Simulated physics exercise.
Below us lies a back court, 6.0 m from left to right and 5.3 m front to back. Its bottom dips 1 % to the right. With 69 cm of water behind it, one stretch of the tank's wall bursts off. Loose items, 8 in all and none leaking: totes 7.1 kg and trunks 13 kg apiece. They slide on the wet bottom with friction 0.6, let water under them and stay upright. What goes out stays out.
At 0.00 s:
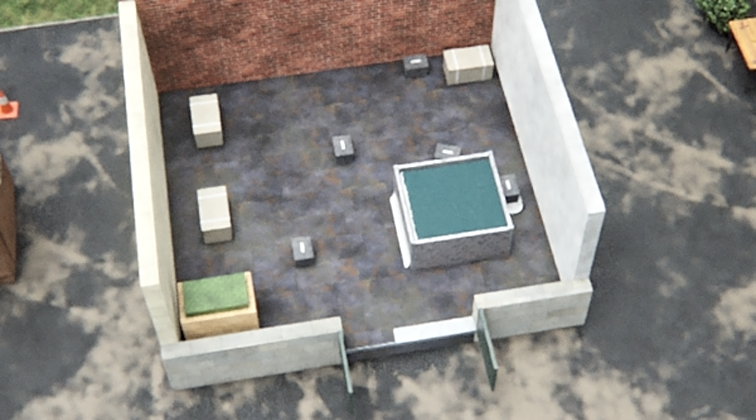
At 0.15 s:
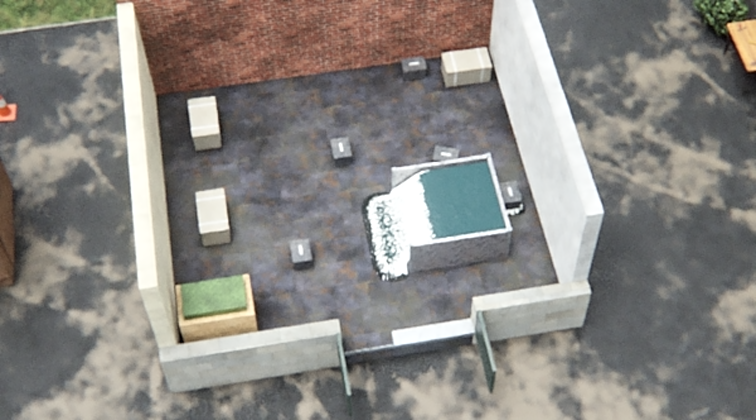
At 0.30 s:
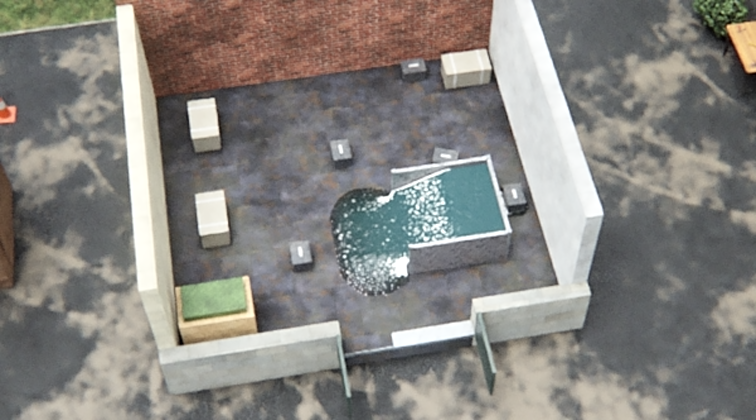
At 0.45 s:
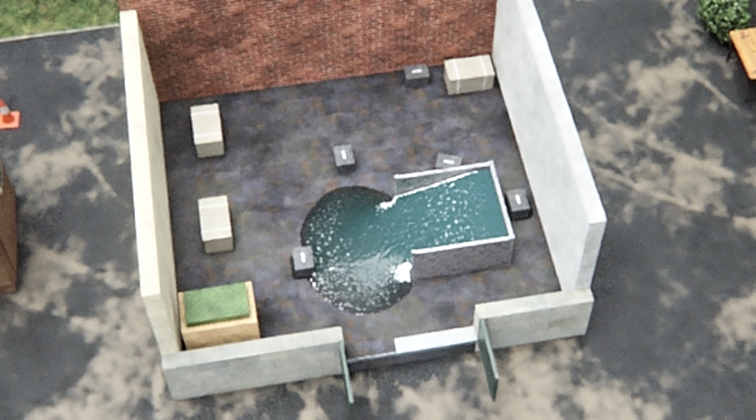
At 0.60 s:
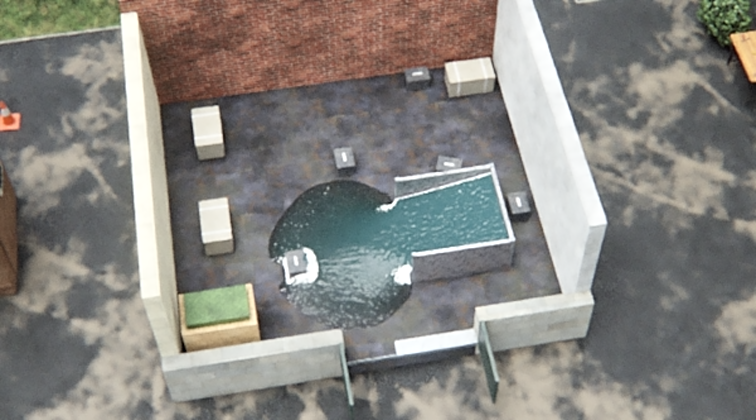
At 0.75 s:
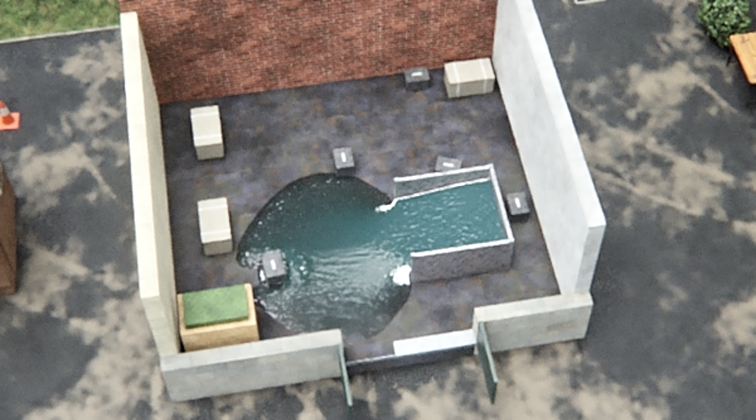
Water burst from the left side of a raised tank in a walled yard, spread across the dark floor in a widening pool, and then pushed a small grey box a short way left.
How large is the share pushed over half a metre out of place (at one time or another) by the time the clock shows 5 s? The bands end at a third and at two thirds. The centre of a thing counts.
Share: One to two thirds.
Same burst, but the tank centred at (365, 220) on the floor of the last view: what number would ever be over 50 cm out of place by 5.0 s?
In that case 3 of them.
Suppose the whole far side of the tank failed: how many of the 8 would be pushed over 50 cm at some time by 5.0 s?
In that case 6 of them.
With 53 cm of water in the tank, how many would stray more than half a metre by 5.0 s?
In that case 3 of them.
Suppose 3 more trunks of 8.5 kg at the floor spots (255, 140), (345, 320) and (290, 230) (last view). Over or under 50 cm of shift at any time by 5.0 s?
In turn: Past it, more, more.
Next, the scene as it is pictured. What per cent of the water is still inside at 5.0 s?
Some 96 per cent remains.
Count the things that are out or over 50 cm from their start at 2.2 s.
By then 2.
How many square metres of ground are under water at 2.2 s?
Roughly 18 m2.
After 1.1 s 1 of 8 are over 50 cm from their spots; 0 afloat.
After 2.2 s 2 of 8 are over 50 cm from their spots; 2 afloat.
After 3.5 s 3 of 8 are over 50 cm from their spots; 3 afloat.
After 5.0 s 3 of 8 are over 50 cm from their spots, and 3 have been at some point; 3 afloat.
